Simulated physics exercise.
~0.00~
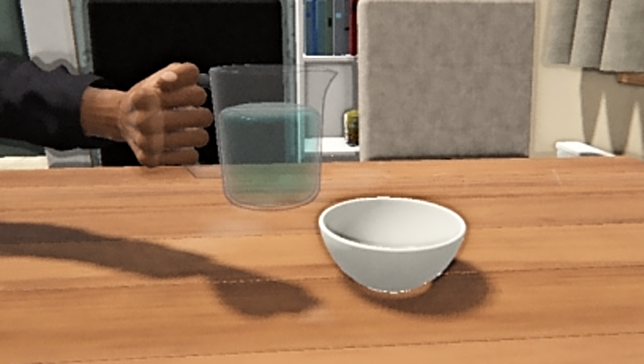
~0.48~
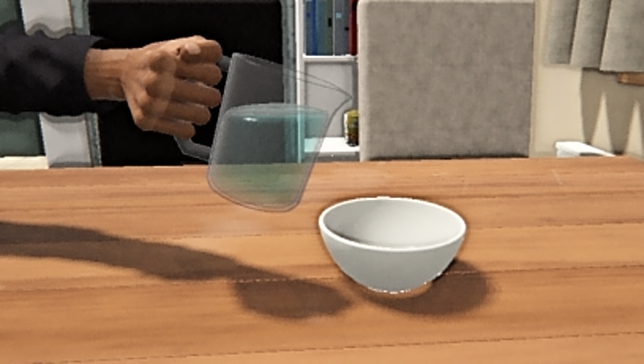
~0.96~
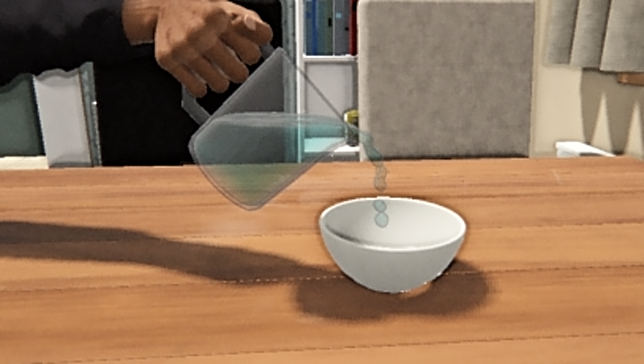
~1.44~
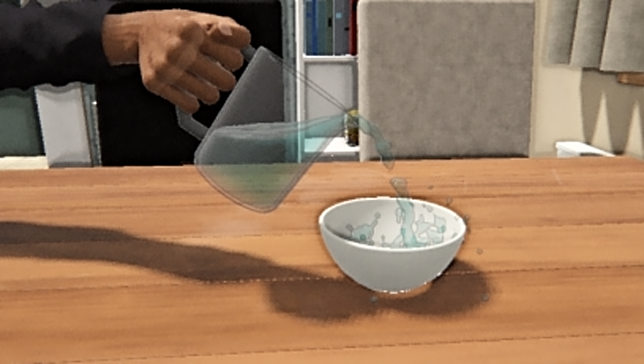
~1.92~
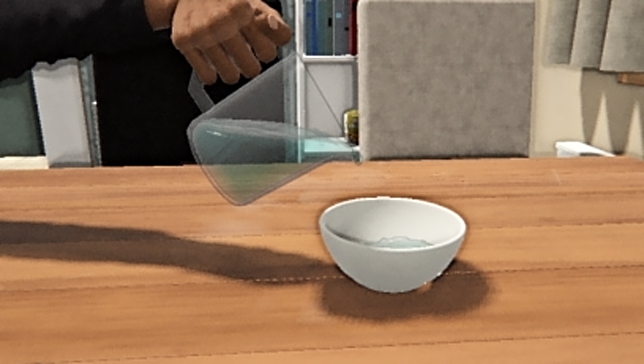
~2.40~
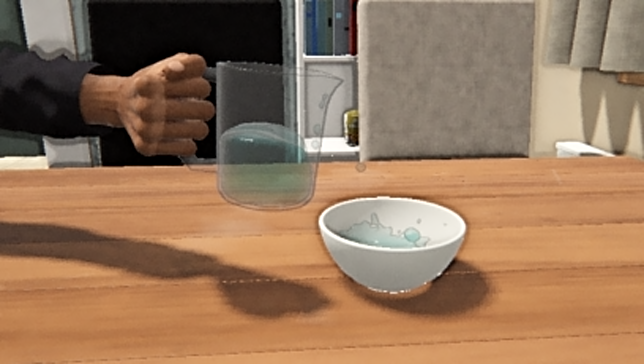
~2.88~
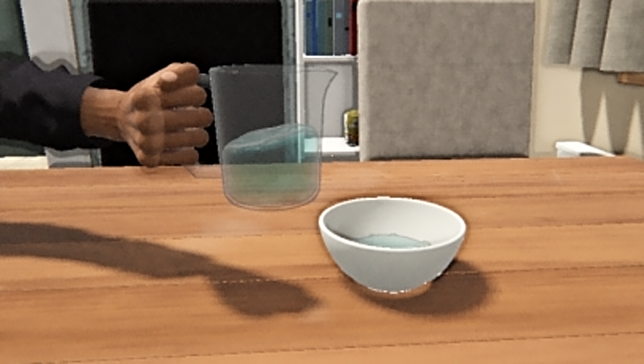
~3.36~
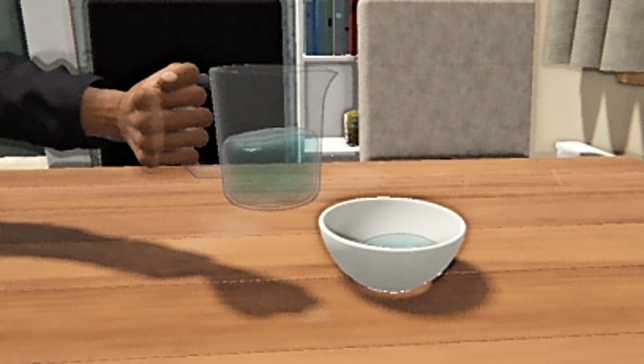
A hand held a clear jug of bluish water beside a white bowl on a wooden table, tipped it to pour some in, eased back, tipped again, then levelled it, leaving a shallow pool in the bowl and water still in the jug.
